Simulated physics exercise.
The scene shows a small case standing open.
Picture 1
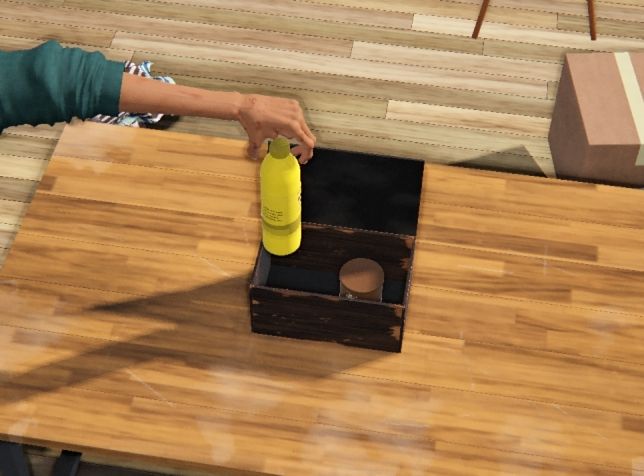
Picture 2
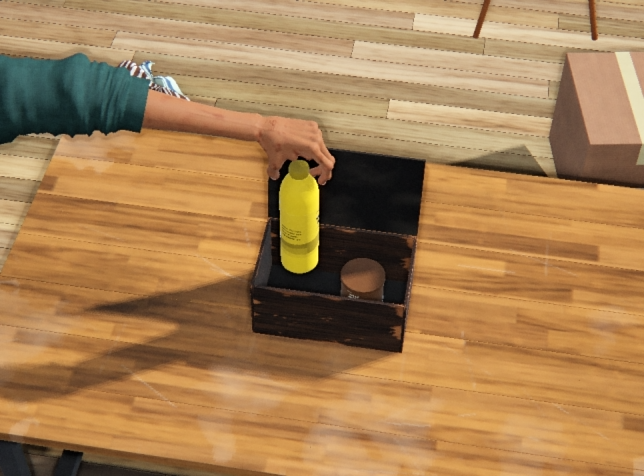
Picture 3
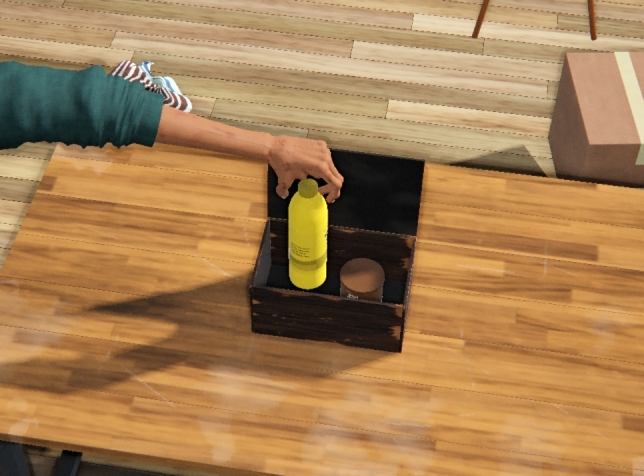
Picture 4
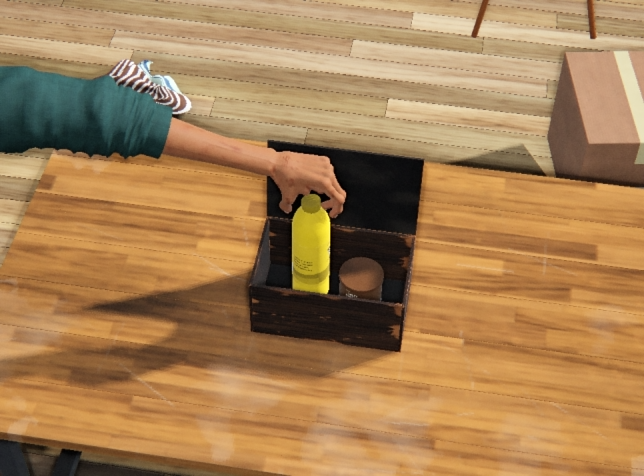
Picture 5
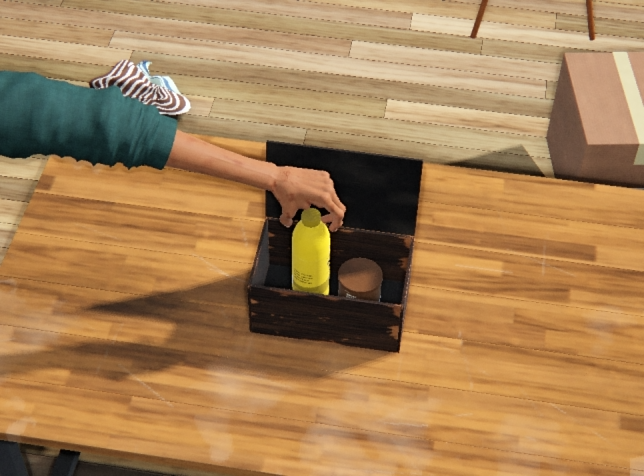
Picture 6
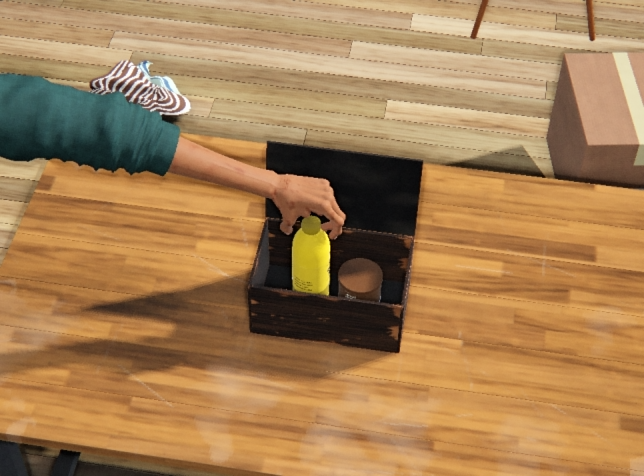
A hand in a teal sleeve held a yellow bottle by its top over an open dark case on a wooden table, moved it slightly right, then lowered it inside beside a brown tub.
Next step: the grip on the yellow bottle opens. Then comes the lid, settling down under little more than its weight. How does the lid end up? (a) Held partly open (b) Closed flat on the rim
a, held partly open.
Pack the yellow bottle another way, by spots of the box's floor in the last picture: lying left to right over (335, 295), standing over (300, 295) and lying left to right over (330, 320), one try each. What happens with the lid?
Attempt one, it settles down; attempt two, it is left gaping; attempt three, it settles down.
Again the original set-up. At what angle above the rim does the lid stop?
Some 55 degrees above the rim, more or less.
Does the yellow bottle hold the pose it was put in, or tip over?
Looking at the last picture, the yellow bottle is left as set.
Then, 1.10 s after the last picture, lid starting down.
Then, 1.50 s after the last picture, lid 66° above the rim.
Then, 1.80 s after the last picture, lid 54° above the rim.
Then, 4.10 s after the last picture, yellow bottle resting near (311, 267).
At rest, lid 54° above the rim; both in place. Seen from the same camera at the end, yellow bottle near (311, 267).
